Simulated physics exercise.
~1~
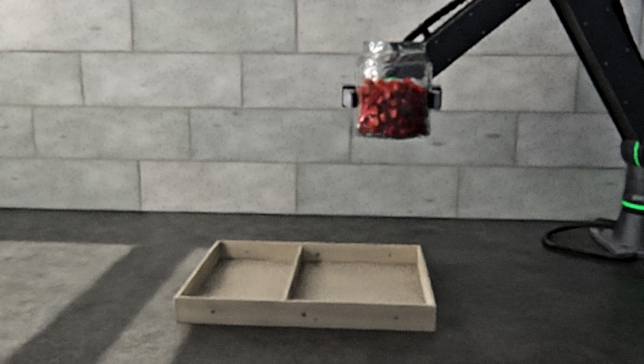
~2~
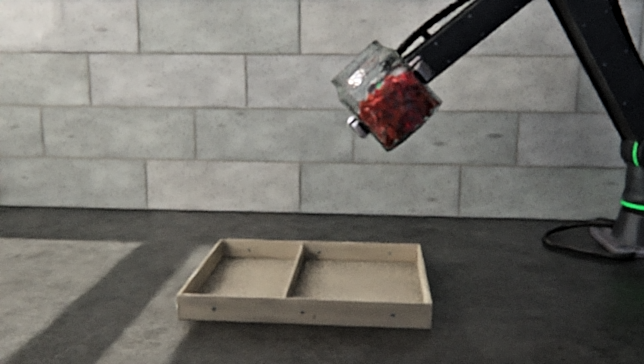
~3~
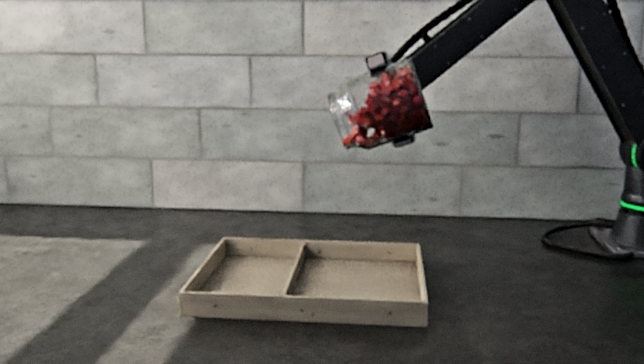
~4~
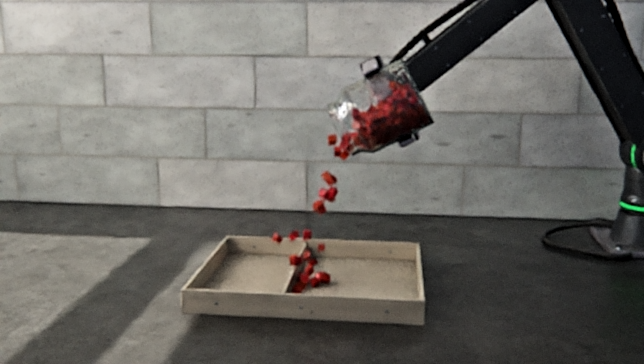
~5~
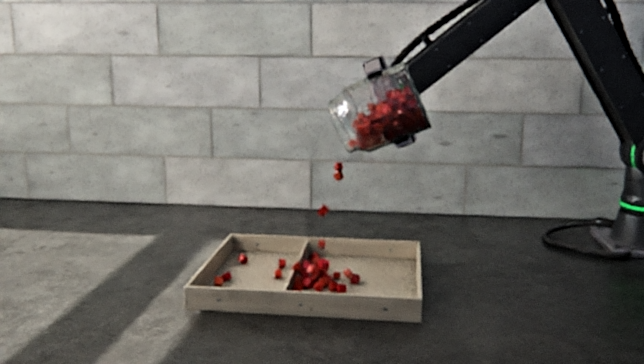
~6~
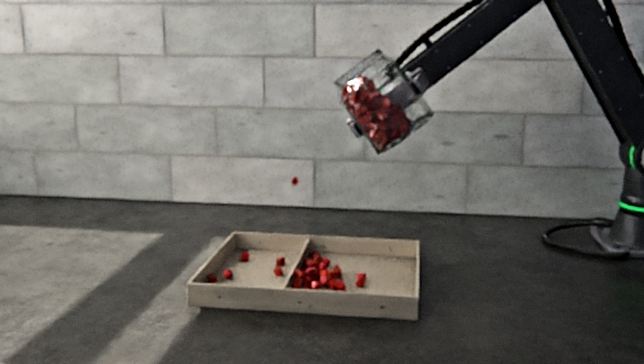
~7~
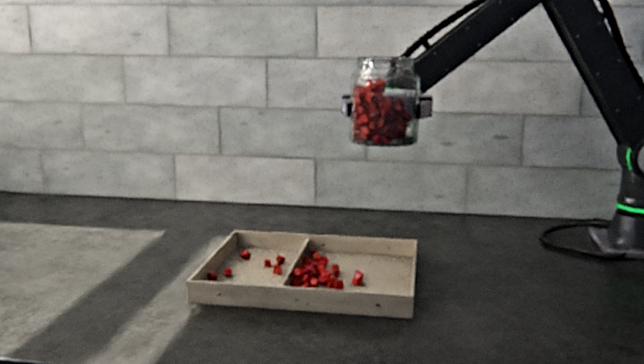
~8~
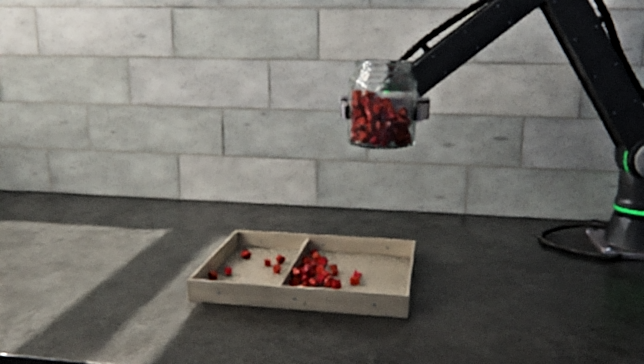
A black robot arm reaches in from the right, holding a clear jar of red vegetable dice above a dark table, seen from the front against a pale grey block wall. Below sits a shallow wooden tray, split into two parts by a cross wall. The arm tips the jar to the left until its mouth points slightly downward, and dice tumble out around the divider. It then turns the jar upright again as a last piece falls. The jar stays mostly full, with a small pile in the right part and a few pieces scattered in the left.
